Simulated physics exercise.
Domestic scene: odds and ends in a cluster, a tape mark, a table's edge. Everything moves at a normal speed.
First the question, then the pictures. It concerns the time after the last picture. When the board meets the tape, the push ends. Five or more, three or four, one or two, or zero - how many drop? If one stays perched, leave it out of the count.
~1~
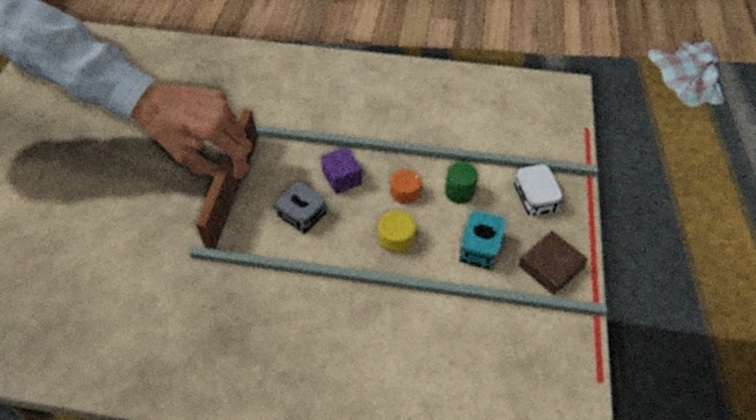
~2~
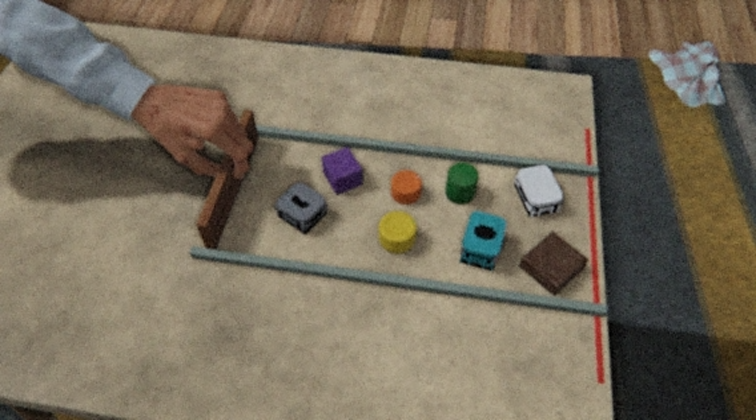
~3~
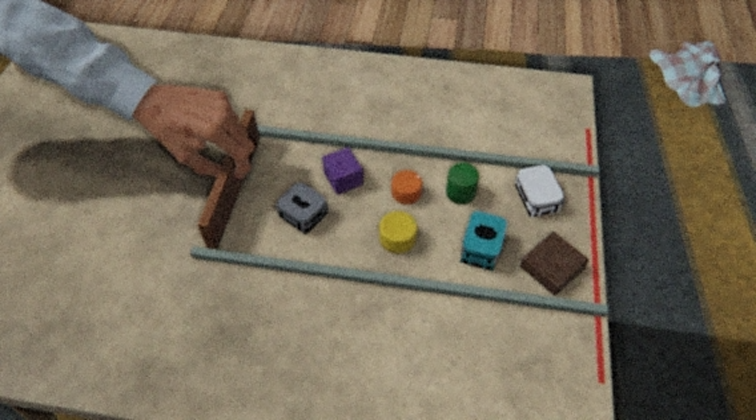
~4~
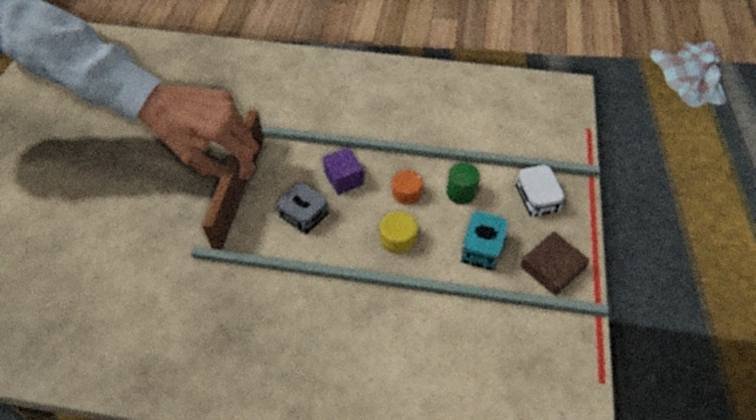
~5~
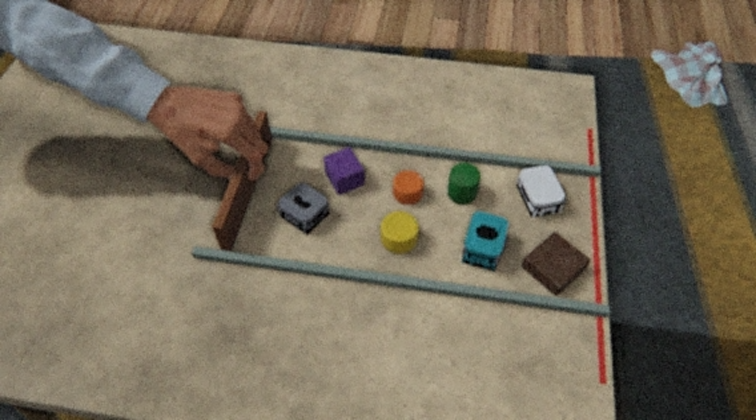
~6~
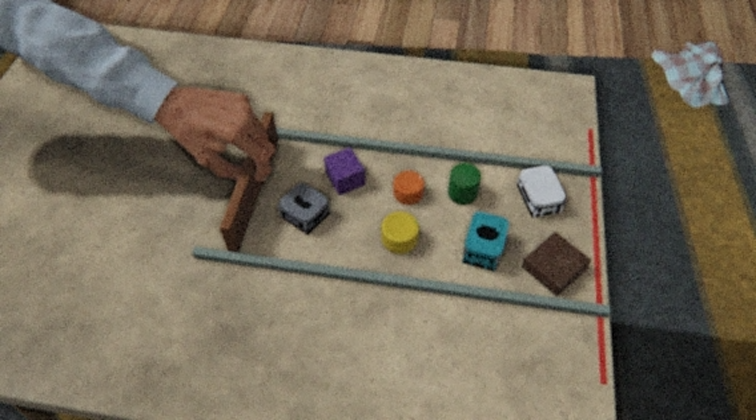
Five or more drop.
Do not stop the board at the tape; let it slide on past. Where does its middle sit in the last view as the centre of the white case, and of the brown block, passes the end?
Around (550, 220), then around (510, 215).
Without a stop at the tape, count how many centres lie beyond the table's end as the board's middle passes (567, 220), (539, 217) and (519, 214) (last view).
Taking the places in turn, the counts are 4, 1 and 1.
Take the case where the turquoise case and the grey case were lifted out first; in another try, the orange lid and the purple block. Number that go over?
In order, the numbers are 6 and 6.
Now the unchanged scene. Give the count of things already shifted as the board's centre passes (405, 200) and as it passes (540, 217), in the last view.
I make it 6 at the first spot and 8 at the other.
A little later, none off yet; brown block at rest near (556, 264); white case at rest near (541, 192); turquoise case at rest near (485, 241).
Next, none off yet; brown block at rest near (556, 264); white case moving near (548, 191); turquoise case shifted a little near (499, 245).
Later still, none off yet; brown block on its side near (625, 296); white case shifted about its own width near (591, 190); turquoise case shifted well along near (592, 265).
When it is over, the number that fall off is five or more; down, grey case, purple block, yellow lid, orange lid, green lid, turquoise case, white case and brown block.
